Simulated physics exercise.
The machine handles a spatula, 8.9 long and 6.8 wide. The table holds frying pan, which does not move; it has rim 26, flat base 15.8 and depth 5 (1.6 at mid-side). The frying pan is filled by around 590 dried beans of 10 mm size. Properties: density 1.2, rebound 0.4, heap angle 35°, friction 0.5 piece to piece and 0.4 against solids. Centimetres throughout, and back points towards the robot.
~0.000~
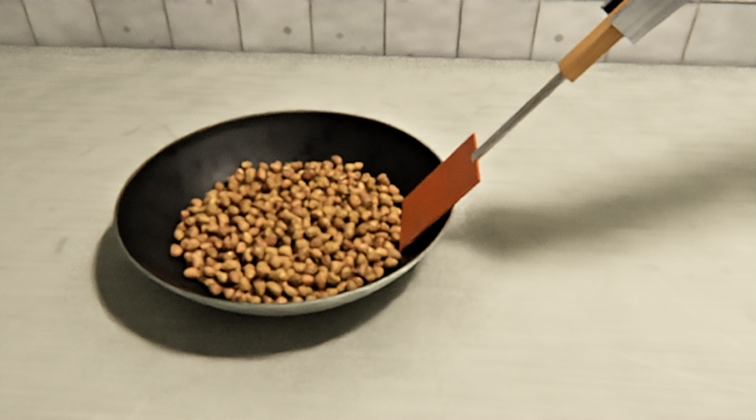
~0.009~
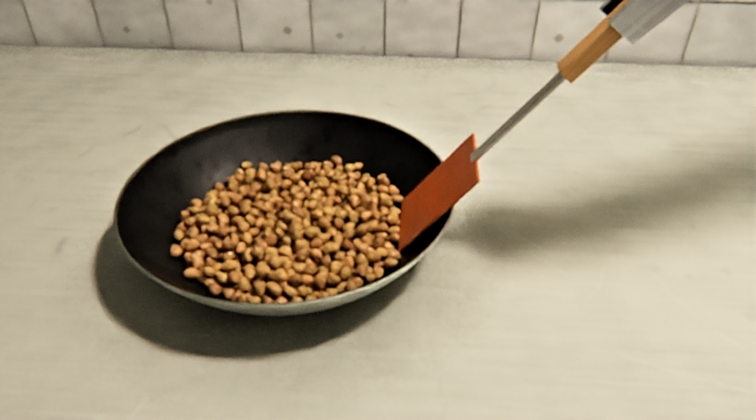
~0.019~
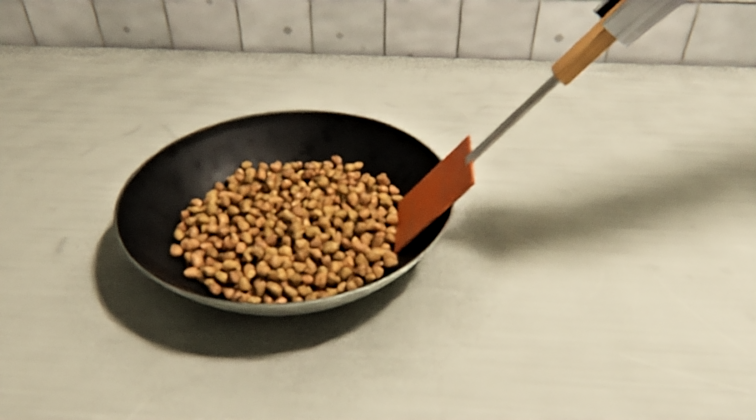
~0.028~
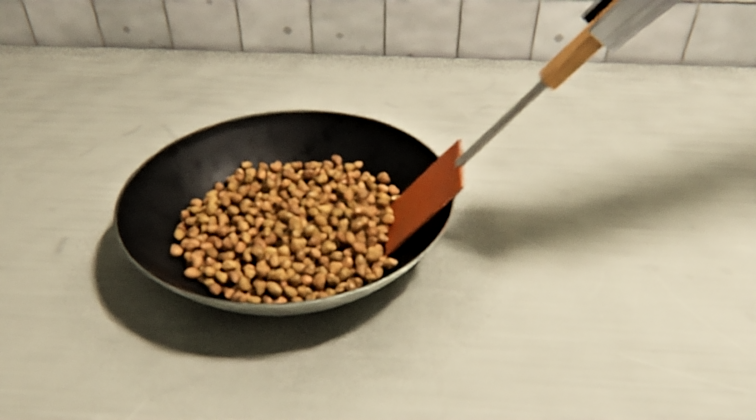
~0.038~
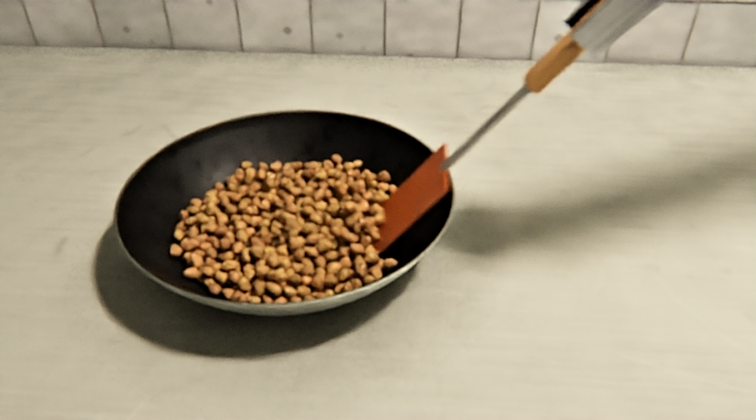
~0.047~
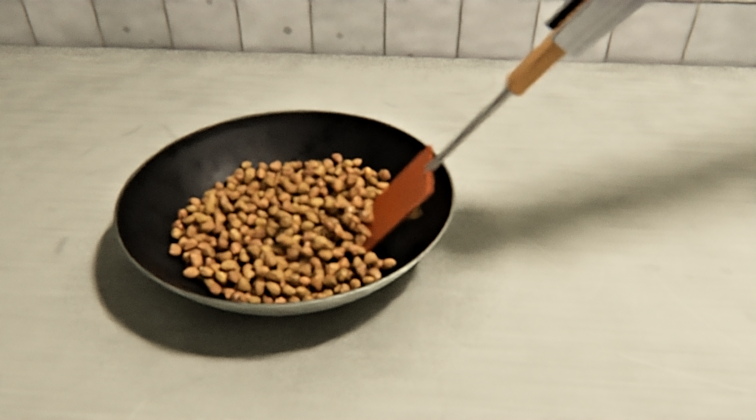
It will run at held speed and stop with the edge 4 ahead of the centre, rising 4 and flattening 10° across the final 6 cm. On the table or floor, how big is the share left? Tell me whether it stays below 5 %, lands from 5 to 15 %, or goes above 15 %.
It lands from 5 to 15 %.
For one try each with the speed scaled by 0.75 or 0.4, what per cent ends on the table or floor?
Near 0 and near 0 percent respectively.
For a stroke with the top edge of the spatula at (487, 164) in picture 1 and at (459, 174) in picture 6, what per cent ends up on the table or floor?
It works out to about 0 %, more or less.
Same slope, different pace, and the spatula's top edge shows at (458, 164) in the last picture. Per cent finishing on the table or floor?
My guess is around 0 percent.
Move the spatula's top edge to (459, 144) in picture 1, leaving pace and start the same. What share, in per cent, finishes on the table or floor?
Spill: Approx. 10 per cent.
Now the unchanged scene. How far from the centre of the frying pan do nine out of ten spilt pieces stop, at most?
I reckon it's some 50 centimetres.
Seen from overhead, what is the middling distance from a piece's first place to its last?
About 2 cm.
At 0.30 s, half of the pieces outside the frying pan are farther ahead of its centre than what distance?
I'd say some 26 centimetres.
After 0.07 s, sloping 52°, highest piece 7 above the table; 592 in the frying pan.
After 0.09 s, sloping 49°, highest piece 10 above the table; 591 in the frying pan, 1 on the blade or in flight.
After 0.30 s, sloping 42°, highest piece 19 above the table; 545 in the frying pan, 40 on the table or floor, 7 on the blade or in flight.
After 1.35 s, sloping 42°, highest piece 5 above the table; 544 in the frying pan, 48 on the table or floor.
At rest, 544 in the frying pan, 48 on the table or floor. That is 8 % on the table or floor.
